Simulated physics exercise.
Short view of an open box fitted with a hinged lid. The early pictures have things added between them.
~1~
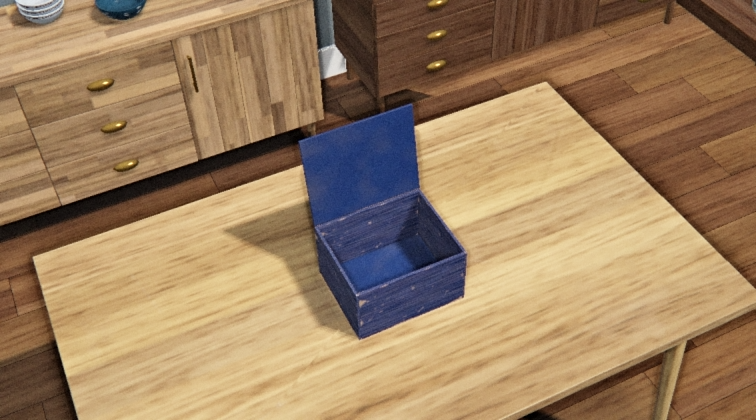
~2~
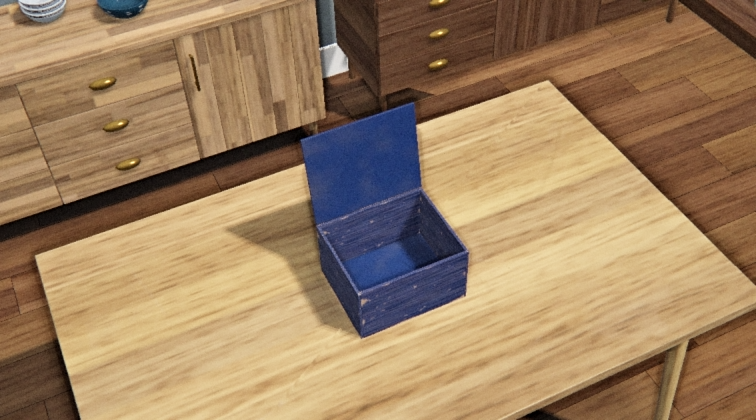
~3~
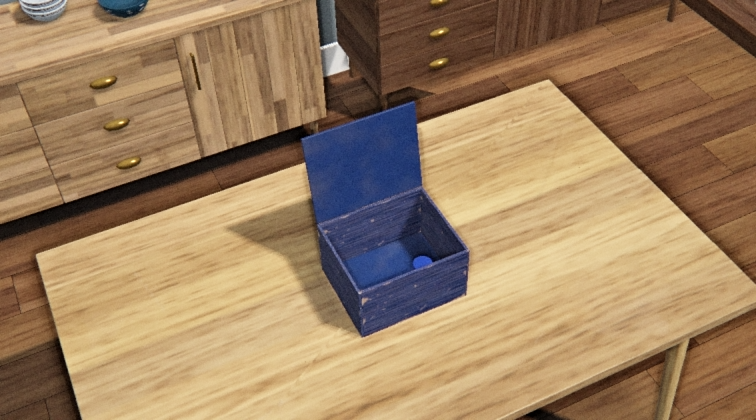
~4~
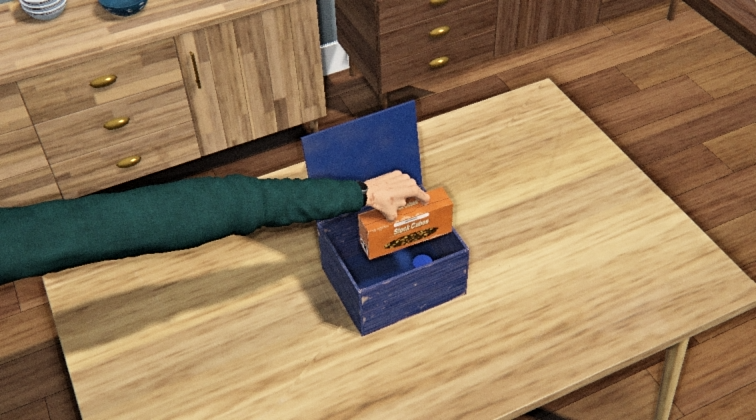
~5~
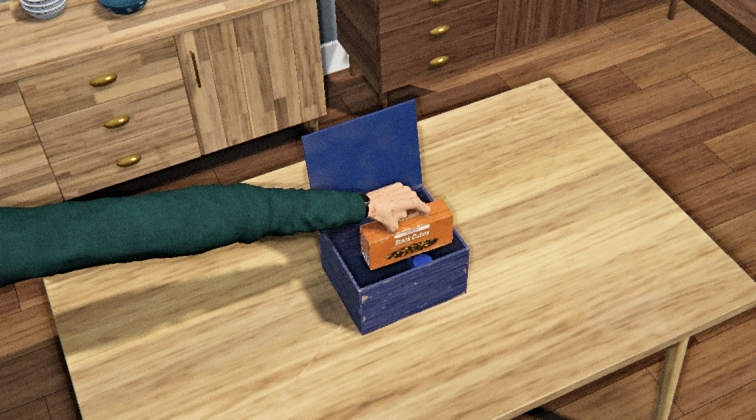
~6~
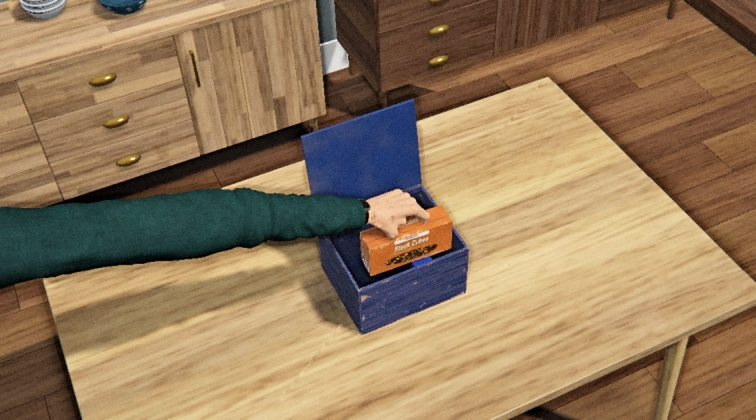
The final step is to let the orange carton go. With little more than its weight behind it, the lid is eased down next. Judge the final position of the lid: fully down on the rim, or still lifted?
Final position: Fully down on the rim.
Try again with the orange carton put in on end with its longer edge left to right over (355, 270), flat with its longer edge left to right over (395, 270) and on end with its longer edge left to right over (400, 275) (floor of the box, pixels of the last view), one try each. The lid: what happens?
On the first go the lid comes to rest closed, on the second it comes to rest closed, on the third it is stopped short.
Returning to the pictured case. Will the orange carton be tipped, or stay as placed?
Observation: It tilts over.
Then, 0.50 s past the last view, orange carton on its side near (393, 252).
Then, 1.50 s past the last view, lid 65° above the rim; orange carton on its side near (392, 252).
Then, 2.00 s past the last view, lid 14° above the rim; orange carton on its side near (392, 252).
Finally, lid shut; down or leaning hard in the box, orange carton; blue shaker still in place. Final places as the last picture's camera would see them, orange carton near (392, 252).
